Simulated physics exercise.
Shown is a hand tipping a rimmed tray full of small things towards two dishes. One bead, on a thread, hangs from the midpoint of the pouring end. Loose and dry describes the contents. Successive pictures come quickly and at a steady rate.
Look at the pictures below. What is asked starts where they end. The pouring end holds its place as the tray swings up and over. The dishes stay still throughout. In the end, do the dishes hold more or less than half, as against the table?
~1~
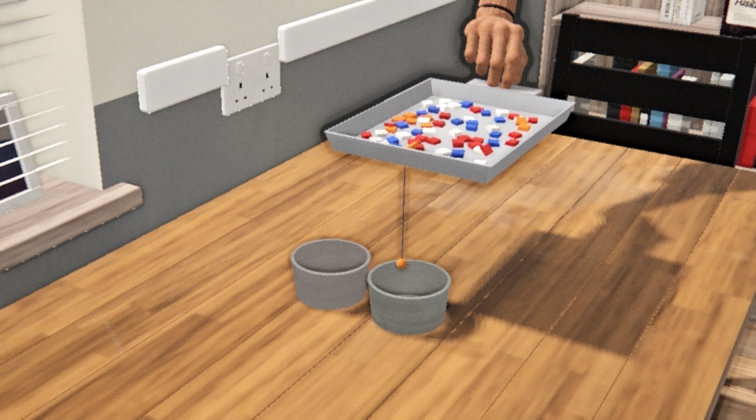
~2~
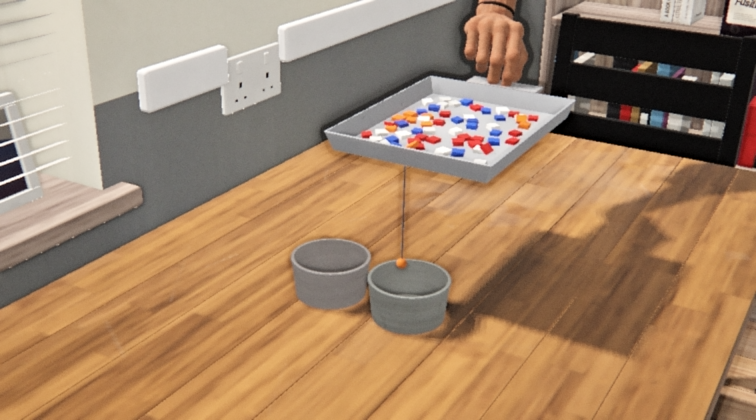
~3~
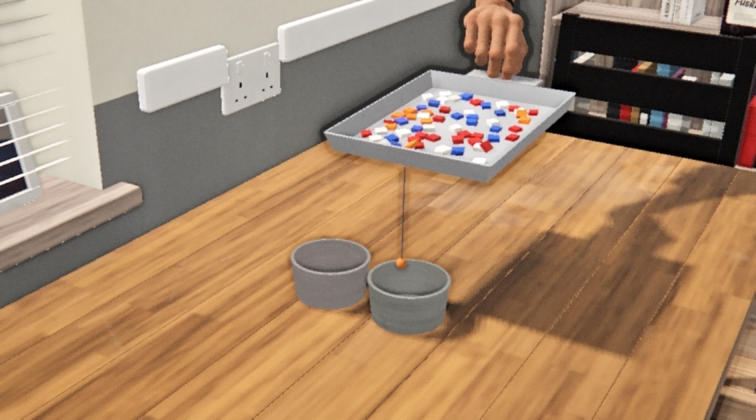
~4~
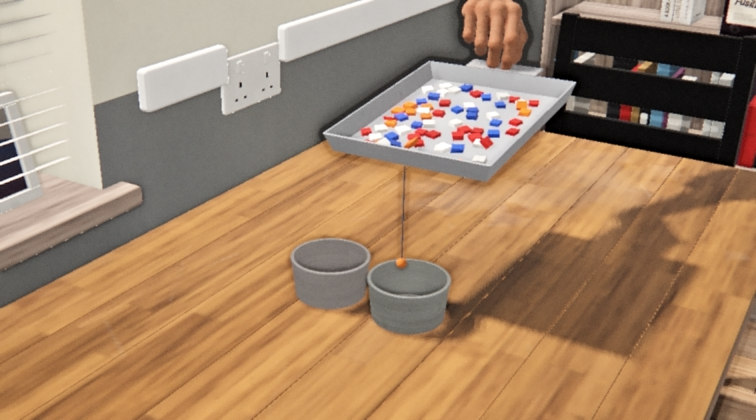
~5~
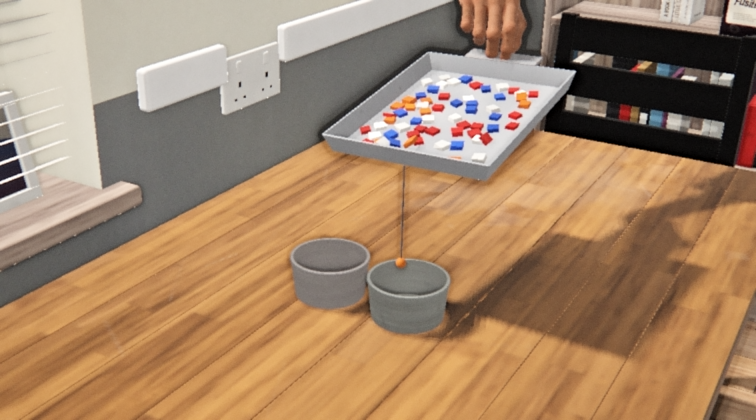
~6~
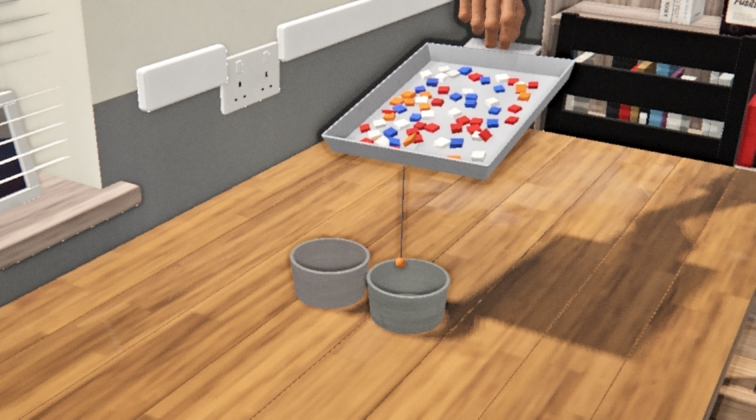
They hold less than half.
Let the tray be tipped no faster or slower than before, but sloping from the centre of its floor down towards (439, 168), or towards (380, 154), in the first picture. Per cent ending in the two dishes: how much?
Around 0 per cent first, around 50 per cent next.
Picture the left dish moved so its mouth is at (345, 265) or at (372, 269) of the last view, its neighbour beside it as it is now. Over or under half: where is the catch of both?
Earlier try a minority share, later try a minority share.
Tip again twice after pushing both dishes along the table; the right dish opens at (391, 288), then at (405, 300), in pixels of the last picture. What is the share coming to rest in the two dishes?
70 %, then 90 %.
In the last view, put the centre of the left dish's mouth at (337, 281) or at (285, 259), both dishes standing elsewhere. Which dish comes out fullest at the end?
Try 1: The dish to the left; try 2: The dish to the right.
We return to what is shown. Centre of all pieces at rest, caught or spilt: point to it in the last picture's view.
Once it all stops, the middle lies near (322, 328).
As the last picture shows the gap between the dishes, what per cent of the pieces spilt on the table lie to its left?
Estimate: About 80 in every hundred.
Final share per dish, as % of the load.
Left dish keeps 20 %, right dish keeps 0 %.
Just after the last frame, tray tipped steeply; every one on the tray.
A moment on, tray tipped right over; roughly two thirds on the tray; about a tenth outside both; roughly a quarter in the air.
Further on, tray tipped past a quarter turn; roughly a quarter in the left dish; the larger part outside both.
When it is over, tray tipped past a quarter turn; not one in the right dish; roughly a quarter in the left dish; the larger part outside both.
